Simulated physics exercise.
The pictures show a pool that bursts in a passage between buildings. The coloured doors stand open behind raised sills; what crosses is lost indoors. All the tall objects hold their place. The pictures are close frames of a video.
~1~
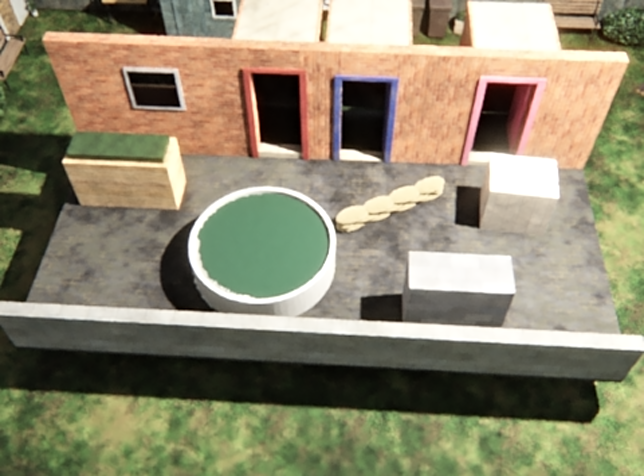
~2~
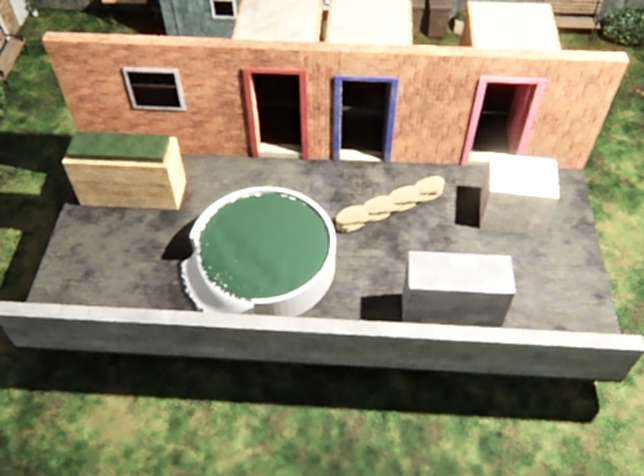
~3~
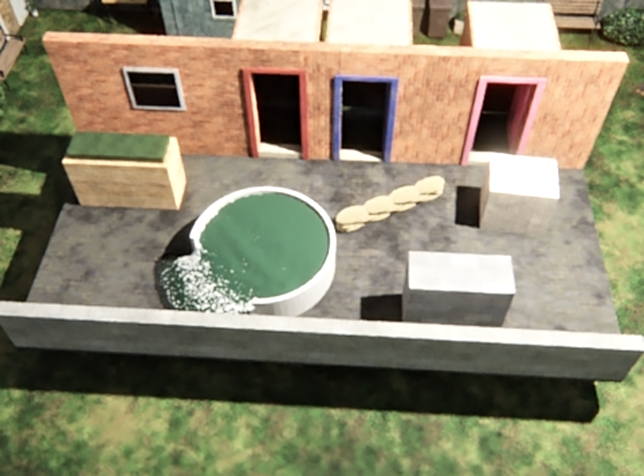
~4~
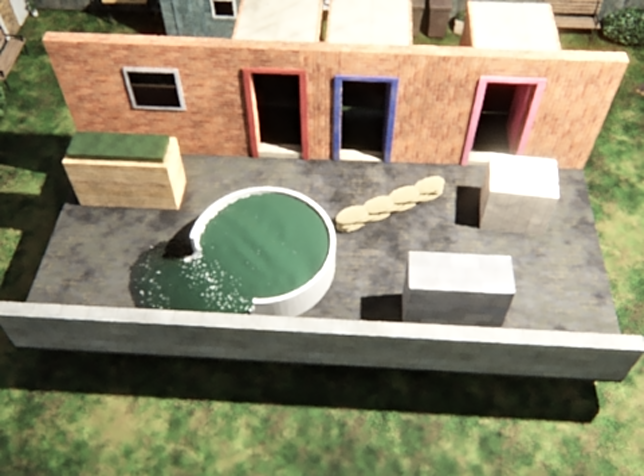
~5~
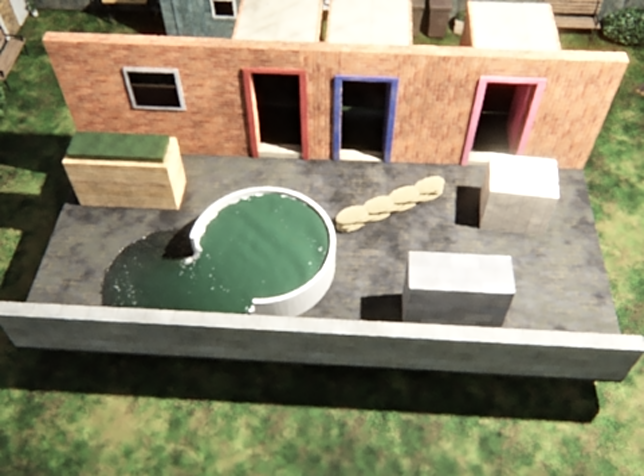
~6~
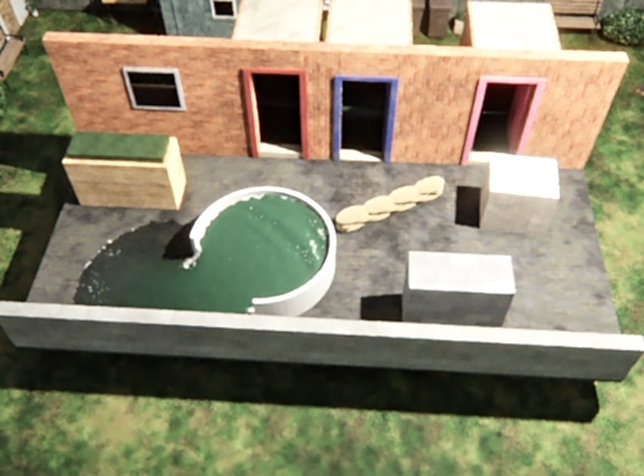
Walled yard beside a brick wall with coloured doorways, a round pool bursting at its lower left and green water spreading leftward.
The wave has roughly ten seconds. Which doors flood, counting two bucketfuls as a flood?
The blue door admits no more than that; the red door admits no more than that; the pink door admits no more than that.
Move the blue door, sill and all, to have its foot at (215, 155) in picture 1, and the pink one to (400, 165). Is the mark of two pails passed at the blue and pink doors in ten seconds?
Blue lets less in, pink takes less.
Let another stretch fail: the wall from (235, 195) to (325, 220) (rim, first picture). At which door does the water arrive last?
That is the door marked pink.
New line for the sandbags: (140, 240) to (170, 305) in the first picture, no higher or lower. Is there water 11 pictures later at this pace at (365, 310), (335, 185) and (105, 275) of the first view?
In that order: Awash, free of water, covered.
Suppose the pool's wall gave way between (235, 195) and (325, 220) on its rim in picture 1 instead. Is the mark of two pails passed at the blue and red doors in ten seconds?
One by one: Blue takes more; red is over.
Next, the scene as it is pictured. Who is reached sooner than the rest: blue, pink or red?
That is the pink door.
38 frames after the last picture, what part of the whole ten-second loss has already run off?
I make it 80 per cent.
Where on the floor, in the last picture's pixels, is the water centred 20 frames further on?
At about (229, 282).
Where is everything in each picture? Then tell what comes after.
In the first frame, the pool at (263, 244) is whole and still.
In the second frame, the front is at a hidden place, out from the gap at (210, 294).
In the third frame, water pours out at (210, 295) and has run to (161, 263).
In the fourth frame, water pours out at (210, 296) and has run to (146, 257).
In the fifth frame, water pours out at (210, 296) and has run to (112, 272).
In the sixth frame, the front is at (88, 274), out from the gap at (210, 296).
A moment on, water covers 25 % of the floor; the blue door not reached, the red door not reached, the pink door not reached.
Next, water covers 25 % of the floor; the blue door not reached, the red door not reached, the pink door not reached.
Then, water covers 35 % of the floor; the blue door not reached, the red door not reached, the pink door not reached.
Later, water covers 40 % of the floor; the blue door not reached, the red door not reached, the pink door not reached.
In the end, water covers 40 % of the floor; the blue door not reached, the red door not reached, the pink door wet at the sill, nothing in.
